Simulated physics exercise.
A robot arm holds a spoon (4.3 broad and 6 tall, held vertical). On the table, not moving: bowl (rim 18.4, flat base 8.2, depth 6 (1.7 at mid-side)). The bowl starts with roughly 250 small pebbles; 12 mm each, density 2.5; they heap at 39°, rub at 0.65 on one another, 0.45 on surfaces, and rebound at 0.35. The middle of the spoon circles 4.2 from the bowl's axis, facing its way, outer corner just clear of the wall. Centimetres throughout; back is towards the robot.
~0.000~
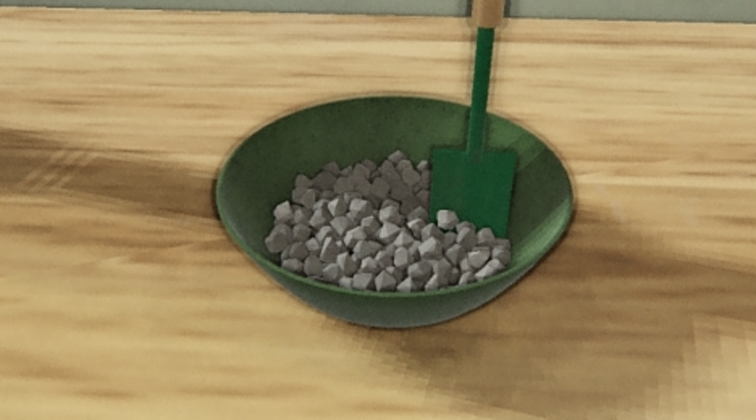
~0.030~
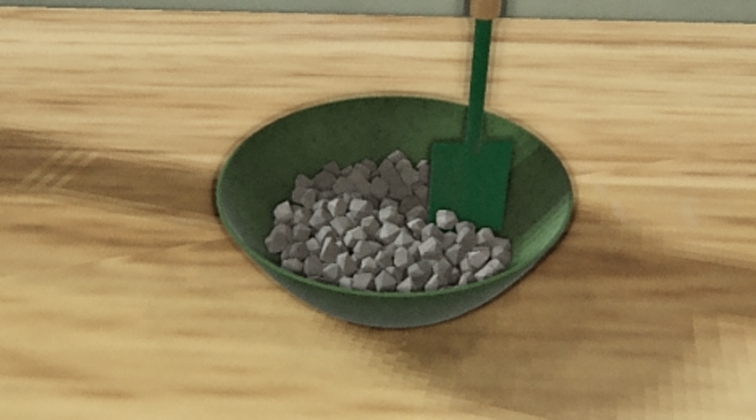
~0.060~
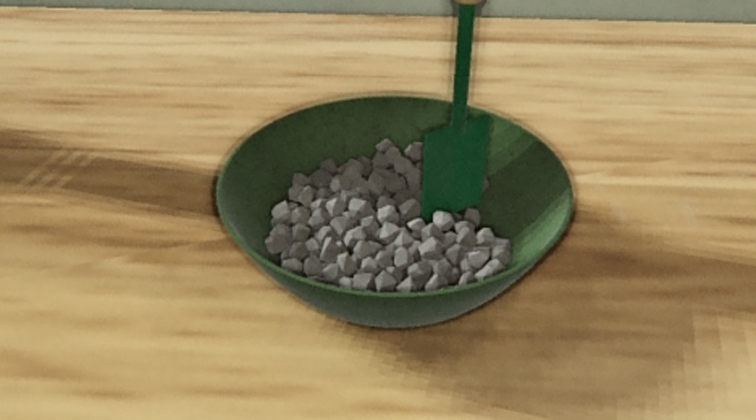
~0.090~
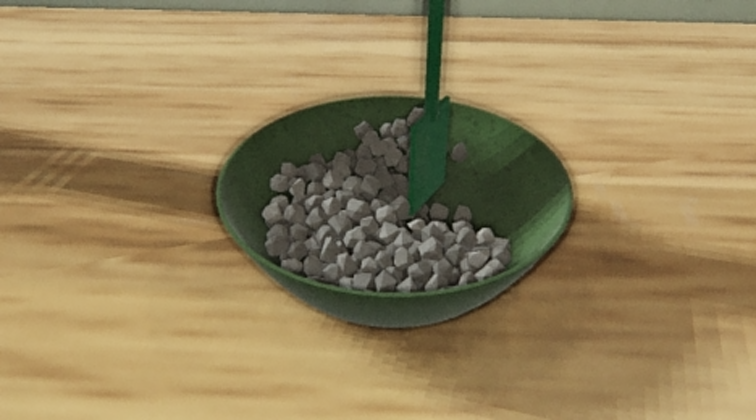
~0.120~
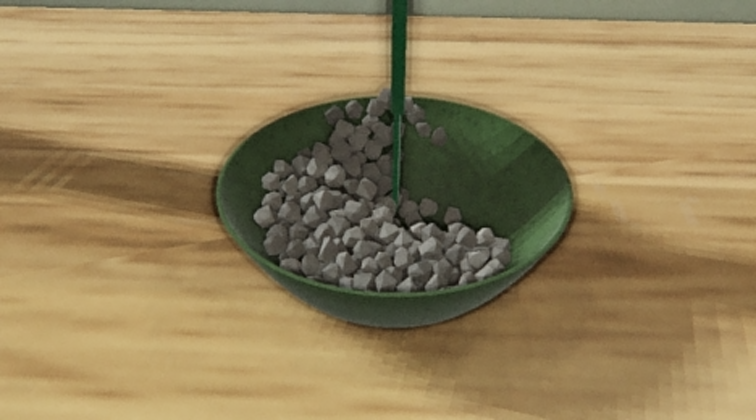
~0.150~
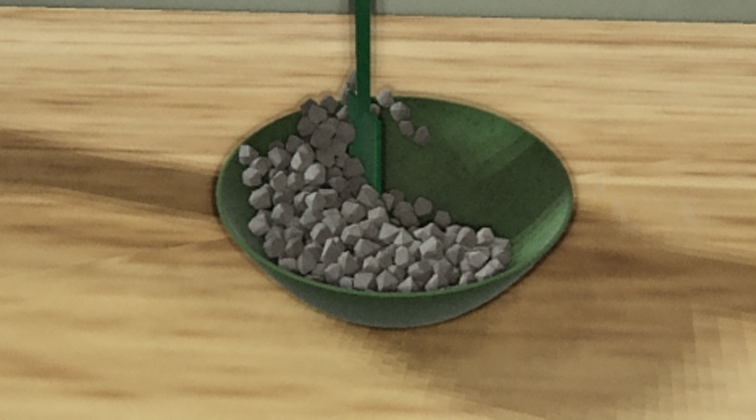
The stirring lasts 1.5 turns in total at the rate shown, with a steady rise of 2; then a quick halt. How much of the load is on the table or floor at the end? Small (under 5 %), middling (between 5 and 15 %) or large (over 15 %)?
Answer: Large; over 15 % of the small pebbles finish on the table or floor.
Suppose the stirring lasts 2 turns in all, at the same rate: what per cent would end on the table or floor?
It would be near 30 per cent.
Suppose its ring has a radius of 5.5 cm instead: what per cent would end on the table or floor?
In that case some 5 per cent.
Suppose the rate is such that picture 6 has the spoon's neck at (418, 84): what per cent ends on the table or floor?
About 10 per cent.
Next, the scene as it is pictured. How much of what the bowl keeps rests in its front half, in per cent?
About 45 per cent.
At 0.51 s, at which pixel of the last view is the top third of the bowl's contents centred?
Near (428, 159).
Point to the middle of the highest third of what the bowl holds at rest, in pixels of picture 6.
Around (401, 195).
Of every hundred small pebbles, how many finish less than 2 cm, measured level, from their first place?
About 10 per cent.
After 0.33 s, 279° round, highest piece 10 above the table; 212 in the bowl, 8 on the table or floor, 31 in flight or on the tool.
After 0.51 s, 81° round, highest piece 8 above the table; 181 in the bowl, 62 on the table or floor, 8 in flight or on the tool.
After 0.80 s, 180° round, highest piece 7 above the table; 177 in the bowl, 74 on the table or floor.
After 1.50 s, 180° round, highest piece 7 above the table; 177 in the bowl, 74 on the table or floor.
In the end, 177 in the bowl, 74 on the table or floor. That is 29 % on the table or floor.
